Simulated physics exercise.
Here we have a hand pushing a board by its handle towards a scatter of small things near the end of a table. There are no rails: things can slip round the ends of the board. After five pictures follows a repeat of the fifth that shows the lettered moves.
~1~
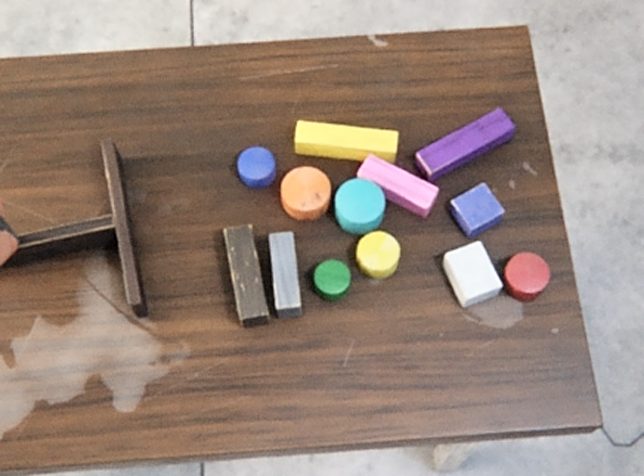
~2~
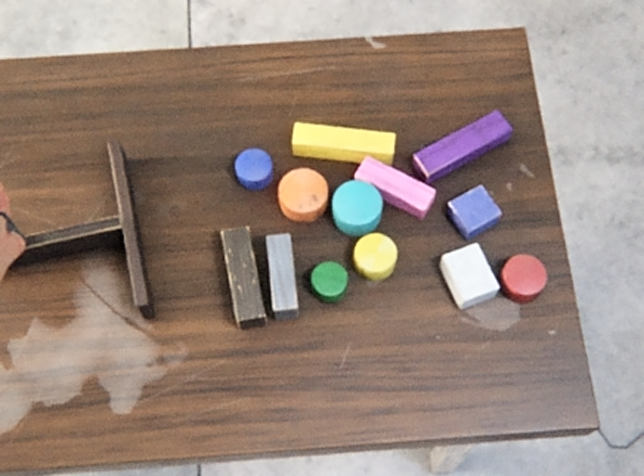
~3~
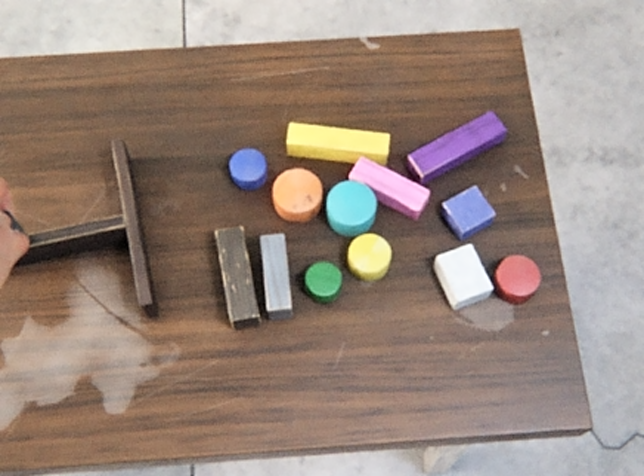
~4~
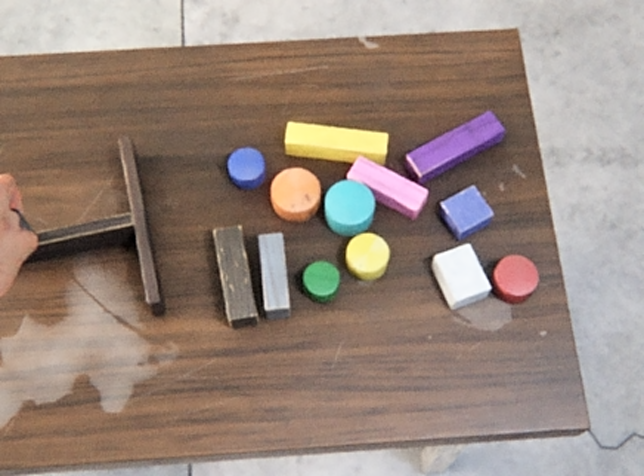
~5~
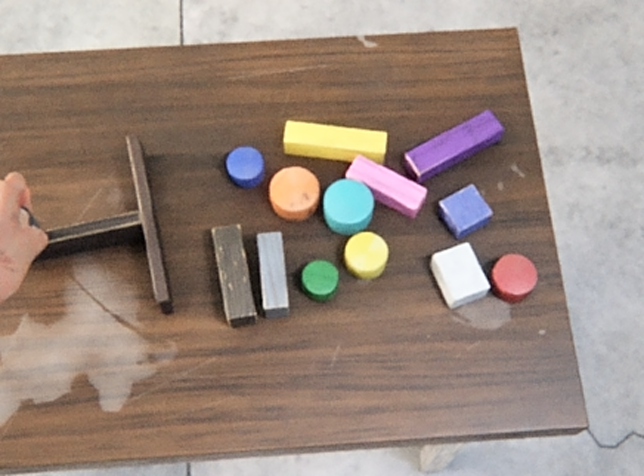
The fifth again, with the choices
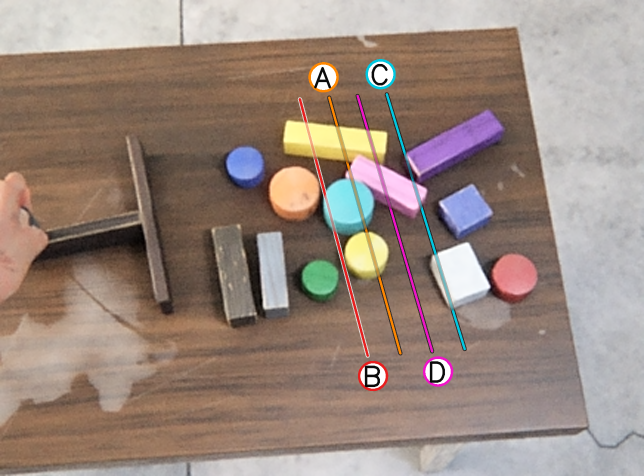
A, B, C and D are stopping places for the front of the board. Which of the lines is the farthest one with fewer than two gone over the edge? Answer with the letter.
The farthest such stop is C.
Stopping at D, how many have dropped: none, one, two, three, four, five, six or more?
By then, none.
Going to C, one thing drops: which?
The red tin goes over.
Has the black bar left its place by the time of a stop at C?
By then, yes.
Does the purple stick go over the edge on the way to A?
No.
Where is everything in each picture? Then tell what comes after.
In the first frame, pink stick (398, 186); turquoise tin (360, 207); purple stick (464, 145).
In the second frame, board (127, 219); grey stick (282, 277).
In the third frame, board (131, 218); black bar (238, 278).
In the fourth frame, board (139, 217); green tin (322, 282).
In the fifth frame, board (147, 215); yellow bar (335, 143); orange tin (294, 194); yellow tin (366, 257).
On the marked copy, A at (363, 218); B at (332, 220); C at (424, 215); D at (393, 217).
Taking C. A third of the way, board (248, 209); green tin (341, 278); blue tin (262, 165).
Two thirds of the way, board (347, 203); red tin (520, 278); purple stick (465, 136).
When it is over, board (423, 198); red tin over the edge; white block (552, 269); one fallen.
As for the rest, A is within the limit but short; B is within the limit but short; D is within the limit but short.
